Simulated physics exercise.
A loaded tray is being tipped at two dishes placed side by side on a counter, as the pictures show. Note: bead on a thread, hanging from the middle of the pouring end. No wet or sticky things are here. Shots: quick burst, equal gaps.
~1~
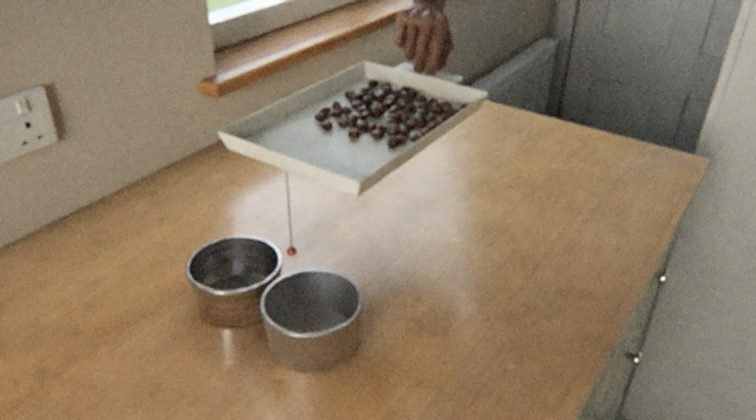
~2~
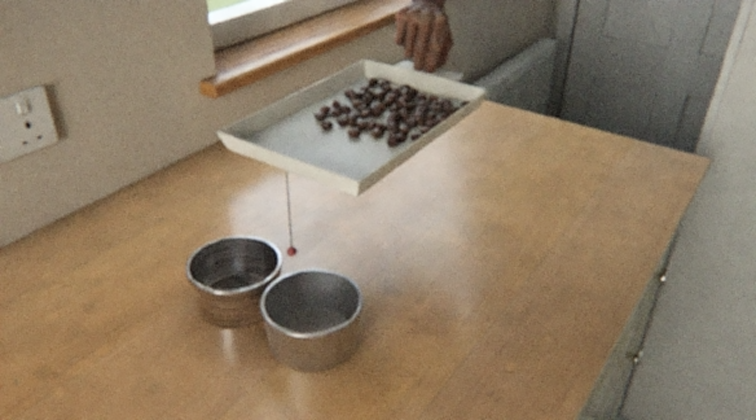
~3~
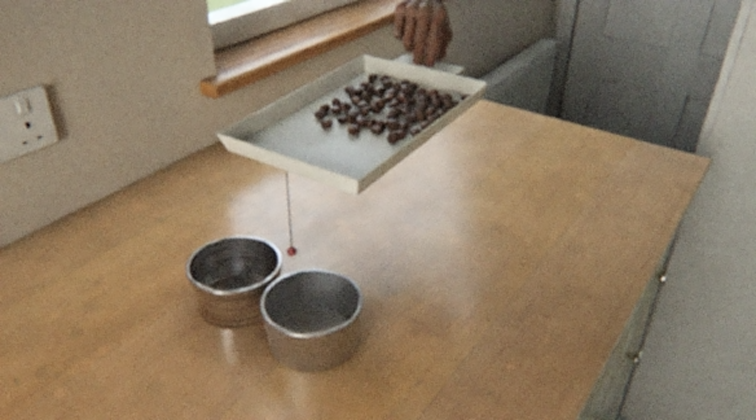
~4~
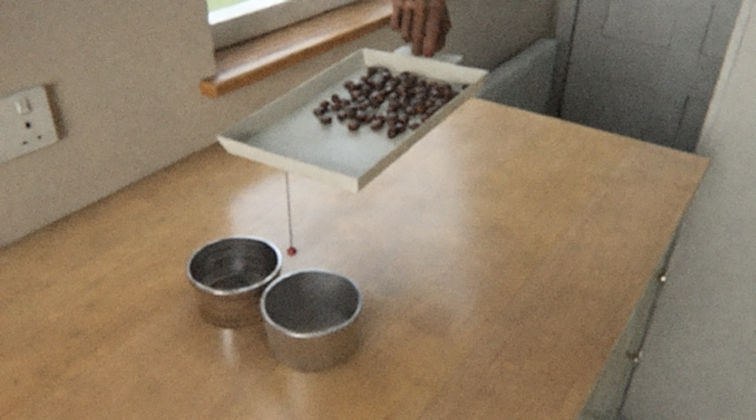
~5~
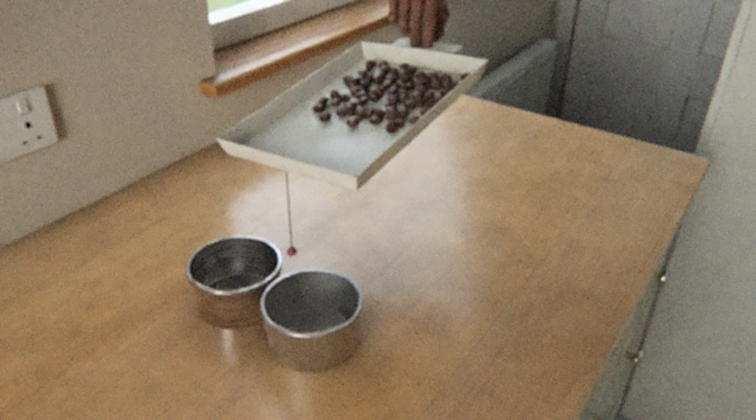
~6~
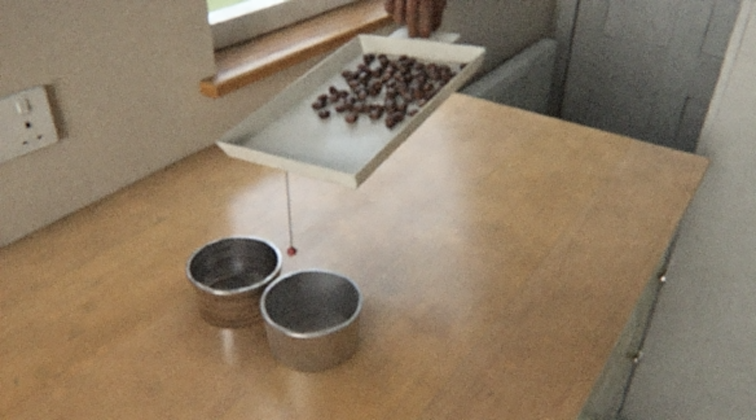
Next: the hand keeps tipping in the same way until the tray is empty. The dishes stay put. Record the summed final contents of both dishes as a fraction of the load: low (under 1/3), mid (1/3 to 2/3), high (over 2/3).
Recorded: Mid.
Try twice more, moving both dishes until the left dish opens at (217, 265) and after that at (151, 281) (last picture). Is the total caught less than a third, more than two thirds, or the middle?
For the first try it's between a third and two thirds, and for the second it's less than a third.
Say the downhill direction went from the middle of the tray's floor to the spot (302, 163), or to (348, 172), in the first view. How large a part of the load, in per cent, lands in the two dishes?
You'd get 80 per cent the first time and 70 per cent the second time.
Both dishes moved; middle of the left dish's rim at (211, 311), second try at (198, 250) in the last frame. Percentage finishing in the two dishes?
0 %, then 60 %.
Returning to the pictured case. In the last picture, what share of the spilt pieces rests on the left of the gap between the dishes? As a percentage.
About 90 percent of the spill.
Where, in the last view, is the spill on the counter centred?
Look around (201, 258) in the last picture.
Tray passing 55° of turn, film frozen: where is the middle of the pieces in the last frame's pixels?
In the last view, the load is centred close to (253, 143).
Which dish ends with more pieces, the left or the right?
Well, that is the left of the two.
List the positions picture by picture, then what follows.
Corners of the pouring end at (226, 131) and (358, 178), level; middle of the load at (394, 111), flat chocolate drops; left dish at (203, 302); right dish at (281, 345); bead on its thread at (292, 252), in the first frame.
Corners of the pouring end at (226, 131) and (357, 177), level; middle of the load at (394, 109), in the second frame.
Corners of the pouring end at (226, 132) and (357, 176), tipped barely, lowest at the left corner; middle of the load at (394, 105), in the third frame.
Corners of the pouring end at (225, 135) and (355, 174), tipped a little, lowest at the left corner; middle of the load at (393, 99), in the fourth frame.
Corners of the pouring end at (224, 137) and (354, 172), tipped a little, lowest at the left corner; middle of the load at (392, 92), in the fifth frame.
Corners of the pouring end at (224, 139) and (352, 170), tipped a little, lowest at the left corner; middle of the load at (391, 85); left dish at (203, 302); right dish at (281, 345), in the sixth frame.
Soon, tray tipped steeply; nearly all on the tray; a small part in the air.
A while on, tray tipped right over; about a third on the tray; about a third in the left dish; about a quarter outside both; a small part in the air.
Towards the end, tray tipped past a quarter turn; about half in the left dish; about half outside both.
Finally, tray tipped past a quarter turn; none in the right dish; about half in the left dish; about half outside both.
